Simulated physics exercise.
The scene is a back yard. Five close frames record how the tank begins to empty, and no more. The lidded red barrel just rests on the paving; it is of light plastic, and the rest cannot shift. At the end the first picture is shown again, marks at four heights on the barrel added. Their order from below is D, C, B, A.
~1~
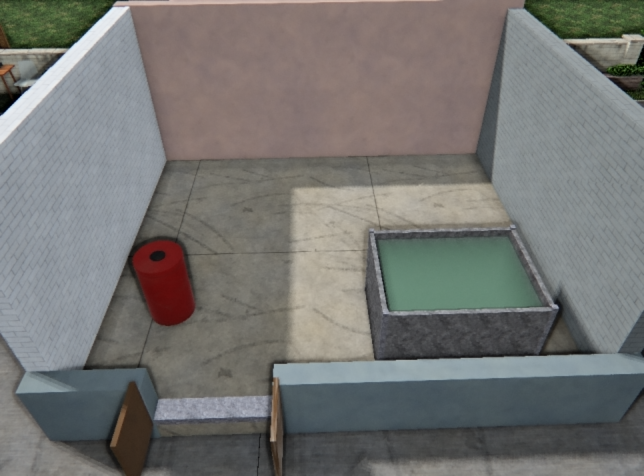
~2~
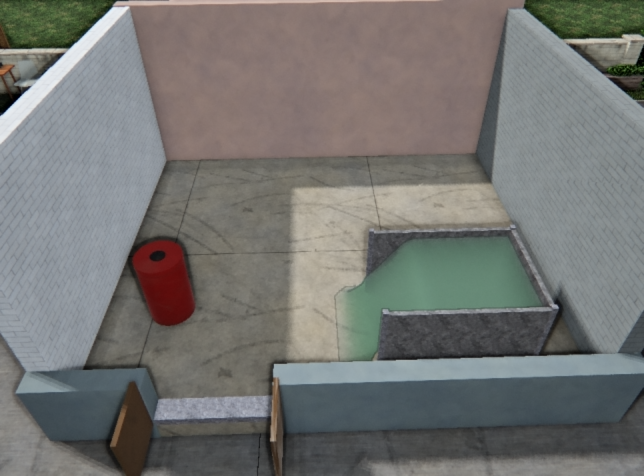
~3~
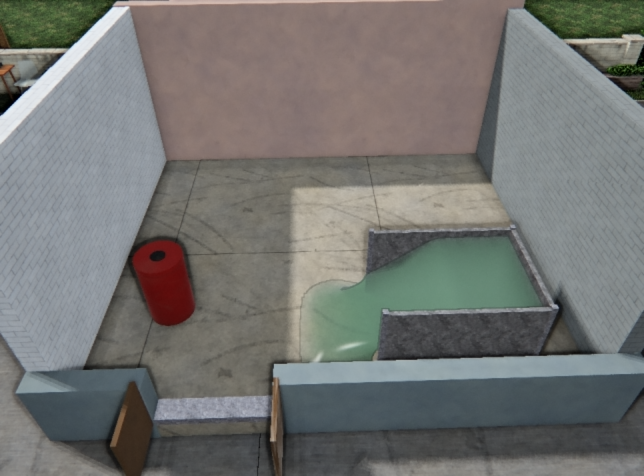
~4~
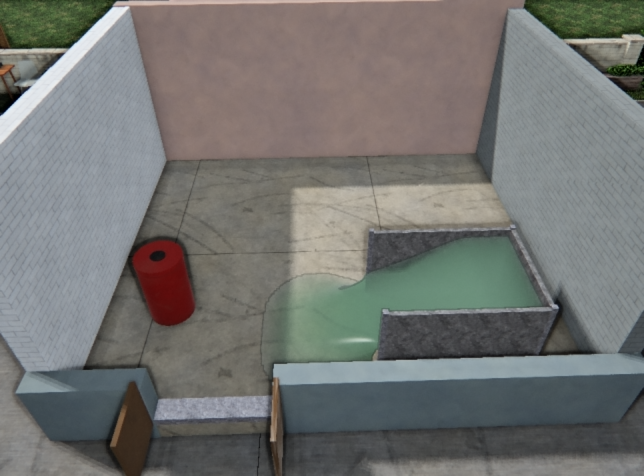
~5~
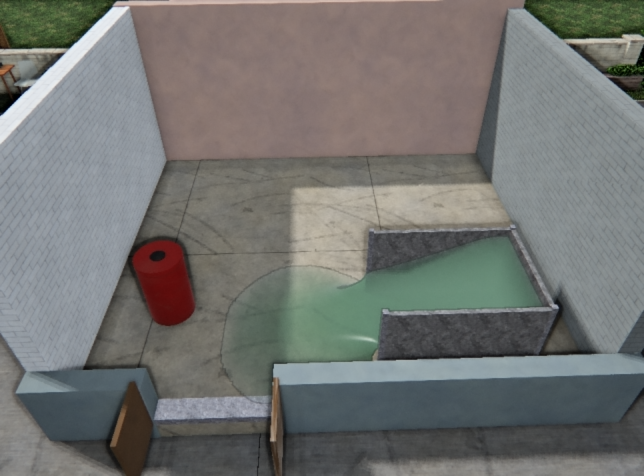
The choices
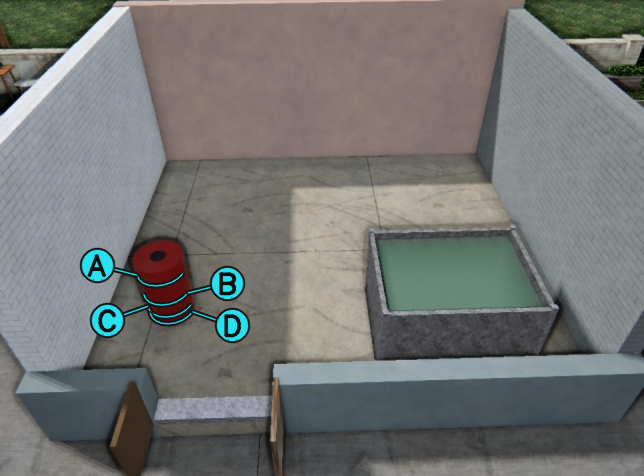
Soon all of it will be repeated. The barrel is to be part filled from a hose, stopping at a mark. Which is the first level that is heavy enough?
Mark A just does it.
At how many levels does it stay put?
One of them.
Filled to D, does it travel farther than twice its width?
Yes, it does.
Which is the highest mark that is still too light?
B it is.
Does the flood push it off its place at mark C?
Yes, that goes wrong.
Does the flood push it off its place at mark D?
Yes, it does.
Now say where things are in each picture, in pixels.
In the first picture, lid of the red barrel at (158, 256); tank full, its middle at (454, 272); open gate at (211, 369).
In the second picture, 2 % of the ground under water, its edge towards the barrel at (345, 296).
In the third picture, 5 % of the ground under water, its edge towards the barrel at (309, 299).
In the fourth picture, 8 % of the ground under water, its edge towards the barrel at (272, 311).
In the fifth picture, lid of the red barrel at (158, 256); 12 % of the ground under water, its edge towards the barrel at (235, 313).
In cyan, A at (156, 285); B at (162, 305); C at (166, 317); D at (168, 323); from the bottom up D, C, B, A.
With A, it does not move.
With B, it is pushed about half its own width away.
With C, it is pushed about 6 times its own width away.
With D, it is pushed about 9 times its own width away.
